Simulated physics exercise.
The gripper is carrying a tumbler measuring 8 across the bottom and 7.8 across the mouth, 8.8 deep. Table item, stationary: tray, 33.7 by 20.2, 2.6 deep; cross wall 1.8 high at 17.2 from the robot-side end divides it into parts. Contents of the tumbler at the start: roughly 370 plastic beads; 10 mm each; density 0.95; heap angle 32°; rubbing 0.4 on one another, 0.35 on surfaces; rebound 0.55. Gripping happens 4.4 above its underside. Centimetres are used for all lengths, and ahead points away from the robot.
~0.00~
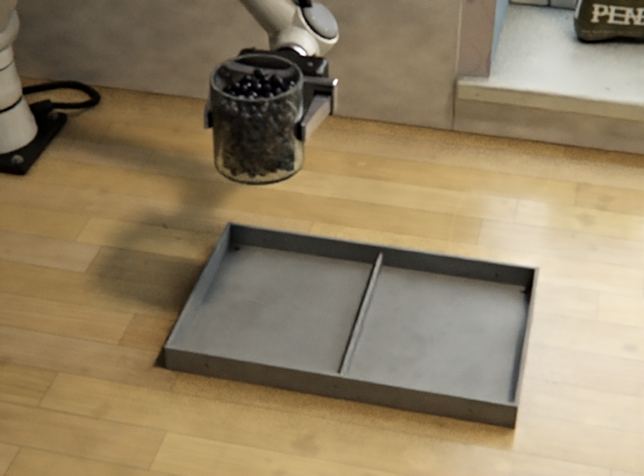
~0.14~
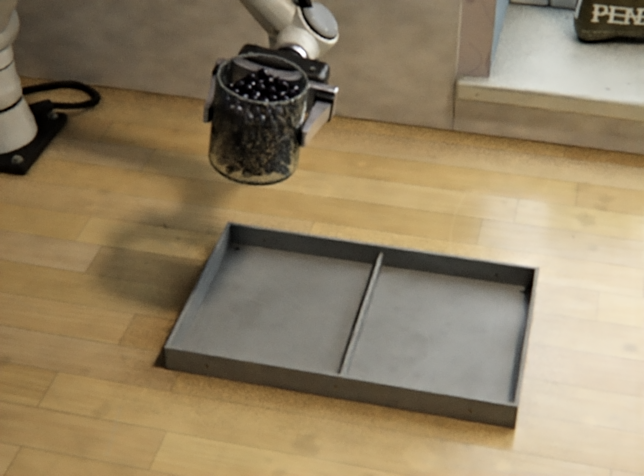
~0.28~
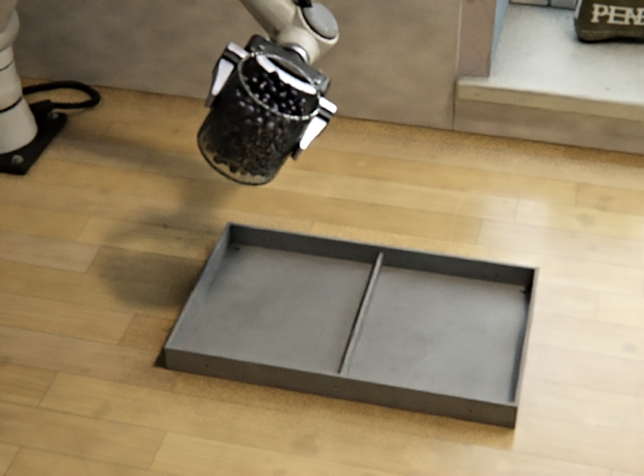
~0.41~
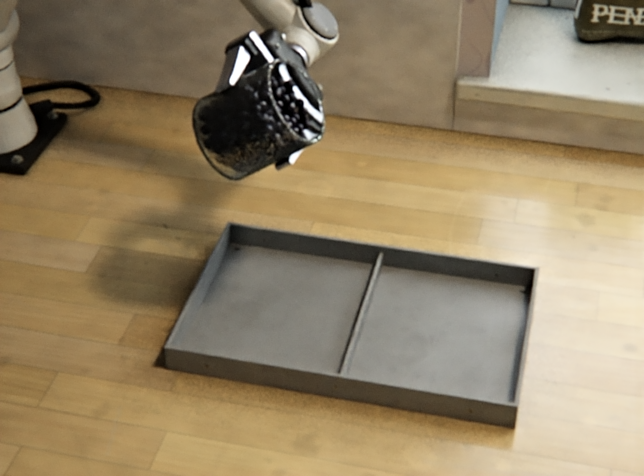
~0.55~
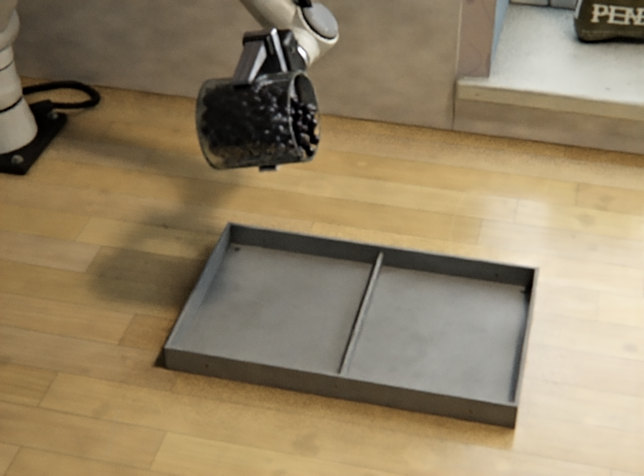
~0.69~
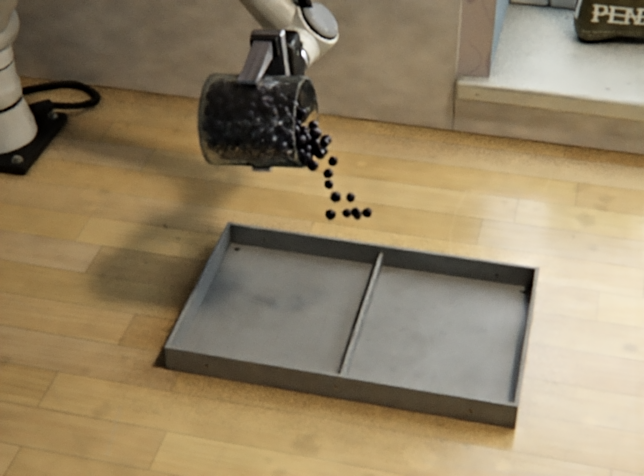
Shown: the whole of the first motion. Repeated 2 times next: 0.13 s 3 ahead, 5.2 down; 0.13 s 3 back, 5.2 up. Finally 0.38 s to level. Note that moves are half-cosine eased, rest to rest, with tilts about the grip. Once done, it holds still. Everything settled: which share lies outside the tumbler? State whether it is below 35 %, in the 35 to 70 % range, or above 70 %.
It is in the 35 to 70 % range.
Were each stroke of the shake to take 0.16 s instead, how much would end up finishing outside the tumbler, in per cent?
Roughly 35 percent then.
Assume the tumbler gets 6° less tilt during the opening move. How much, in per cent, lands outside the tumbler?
Estimate: Close to 35 in a hundred.
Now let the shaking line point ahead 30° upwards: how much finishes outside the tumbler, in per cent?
Close to 100 in a hundred.
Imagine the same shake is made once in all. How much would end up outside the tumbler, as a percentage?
Roughly 30 in a hundred.
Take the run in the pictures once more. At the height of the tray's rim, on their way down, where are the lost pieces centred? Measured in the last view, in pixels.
Near (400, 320).
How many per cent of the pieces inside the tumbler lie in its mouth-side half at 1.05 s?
My estimate is near 30 per cent.
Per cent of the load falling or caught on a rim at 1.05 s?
Around 9 per cent of the load.
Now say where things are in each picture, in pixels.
In the first picture, the tumbler middle at (258, 121), level; upper third of the load around (258, 104), from x 220 to 295, top at y 75; 371 in the tumbler.
In the second picture, the tumbler middle at (258, 121), tilted 8° forward; upper third of the load around (260, 104), from x 215 to 295, top at y 75.
In the third picture, the tumbler middle at (258, 121), tilted 29° forward; upper third of the load around (257, 105), from x 210 to 305, top at y 75.
In the fourth picture, the tumbler middle at (258, 121), tilted 55° forward; upper third of the load around (255, 103), from x 205 to 305, top at y 80.
In the fifth picture, the tumbler middle at (258, 121), tilted 76° forward; upper third of the load around (250, 103), from x 205 to 315, top at y 85.
In the sixth picture, the tumbler middle at (258, 121), tilted 84° forward; upper third of the load around (244, 105), from x 210 to 365, top at y 80; 360 in the tumbler, 11 in flight or on a rim.
After 1.05 s, tilted 84° forward, highest piece 22 above the table; 271 in the tumbler, 57 in the far-side part, 8 in the robot-side part, 1 on the table or floor, 34 in flight or on a rim.
After 1.41 s, tilted 39° forward, highest piece 26 above the table; 209 in the tumbler, 126 in the far-side part, 28 in the robot-side part, 2 on the table or floor, 6 in flight or on a rim.
After 1.79 s, level, highest piece 25 above the table; 208 in the tumbler, 128 in the far-side part, 31 in the robot-side part, 4 on the table or floor.
After 2.84 s, level, highest piece 25 above the table; 208 in the tumbler, 128 in the far-side part, 31 in the robot-side part, 4 on the table or floor.
In the end, 208 in the tumbler, 128 in the far-side part, 31 in the robot-side part, 4 on the table or floor. That is 44 % outside the tumbler.
